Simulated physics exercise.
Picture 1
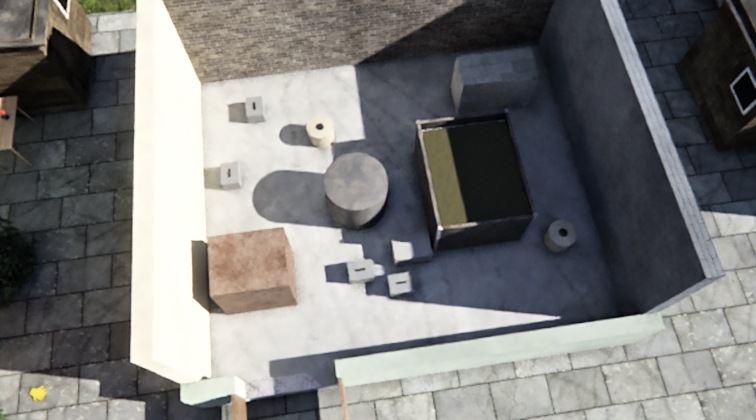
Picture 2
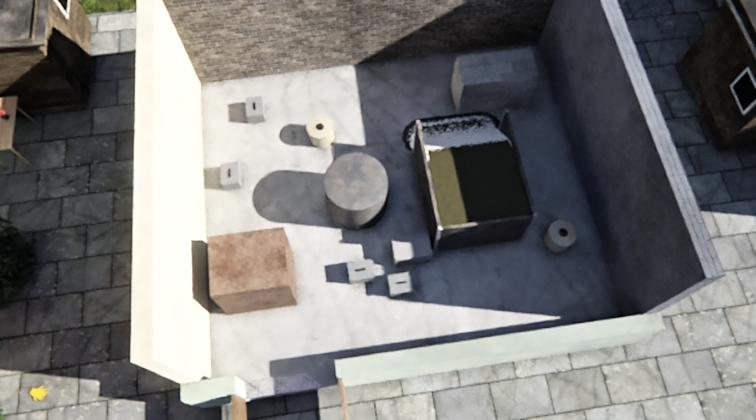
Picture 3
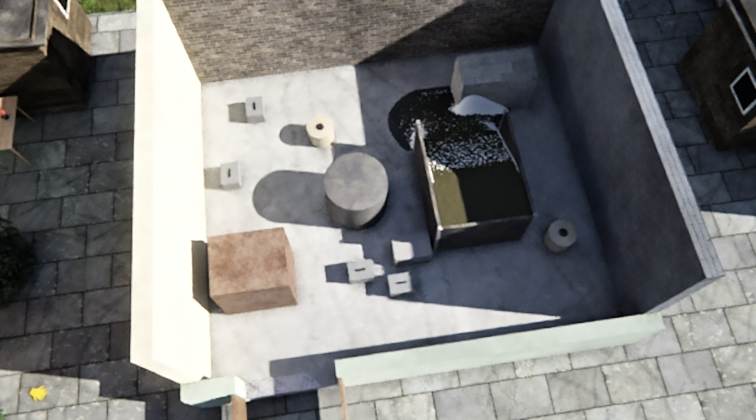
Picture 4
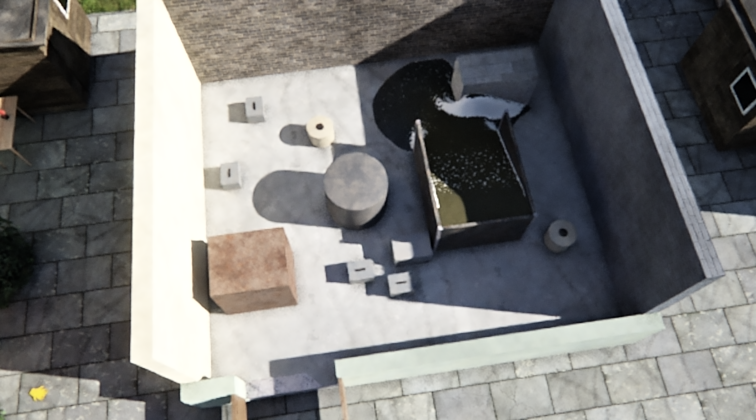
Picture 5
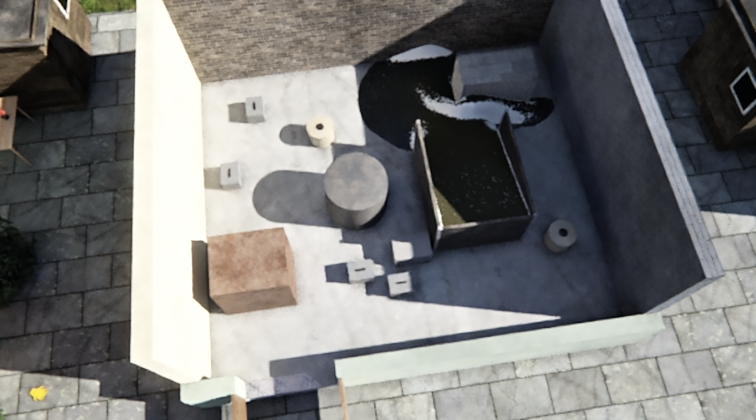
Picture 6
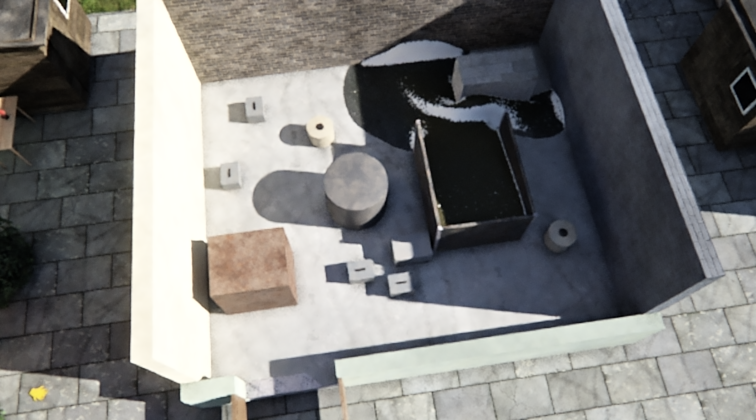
A walled yard with a pale floor and paving outside is seen from high above by a still camera. A dark open tank of murky olive water stands right of centre, with a grey block behind it, a round grey drum mid-yard, a reddish-brown box at lower left and small pale objects scattered around. Water bursts from the tank's far side, spreads darkly toward the back wall and around the block, while the objects stay put.
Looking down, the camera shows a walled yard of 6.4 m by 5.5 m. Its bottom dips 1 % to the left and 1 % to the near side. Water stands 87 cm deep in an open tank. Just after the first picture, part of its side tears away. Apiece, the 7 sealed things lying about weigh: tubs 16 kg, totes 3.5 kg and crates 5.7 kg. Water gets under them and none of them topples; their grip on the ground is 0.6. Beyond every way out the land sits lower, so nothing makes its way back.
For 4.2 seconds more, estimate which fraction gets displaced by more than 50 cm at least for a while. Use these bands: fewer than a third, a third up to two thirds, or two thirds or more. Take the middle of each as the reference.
It falls in a third up to two thirds.
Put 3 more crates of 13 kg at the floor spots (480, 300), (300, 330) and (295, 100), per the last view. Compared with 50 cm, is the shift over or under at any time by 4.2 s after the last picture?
First stays inside, second stays inside, third goes beyond.
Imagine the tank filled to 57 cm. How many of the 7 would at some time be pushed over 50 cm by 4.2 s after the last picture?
Count: 2.
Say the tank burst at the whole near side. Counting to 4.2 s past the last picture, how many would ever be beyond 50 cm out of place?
You'd get 5 in that case.
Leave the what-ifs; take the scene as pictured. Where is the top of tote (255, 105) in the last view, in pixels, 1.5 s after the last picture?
Position: About (211, 136).
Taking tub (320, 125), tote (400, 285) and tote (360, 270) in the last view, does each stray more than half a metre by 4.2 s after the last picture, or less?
First falling below it, second falling below it, third falling below it.
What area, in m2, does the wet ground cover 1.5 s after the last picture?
Near 17 m2 in all.
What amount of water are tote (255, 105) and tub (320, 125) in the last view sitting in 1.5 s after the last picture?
7 and 1 cm.
Then, 0.4 s after the last picture 0 of 7 are over 50 cm from their spots; 0 afloat.
Then, 1.5 s after the last picture 1 of 7 are over 50 cm from their spots; 1 afloat.
Then, 2.8 s after the last picture 3 of 7 are over 50 cm from their spots; 1 afloat.
Then, 4.2 s after the last picture 3 of 7 are over 50 cm from their spots, and 3 have been at some point; 3 afloat.
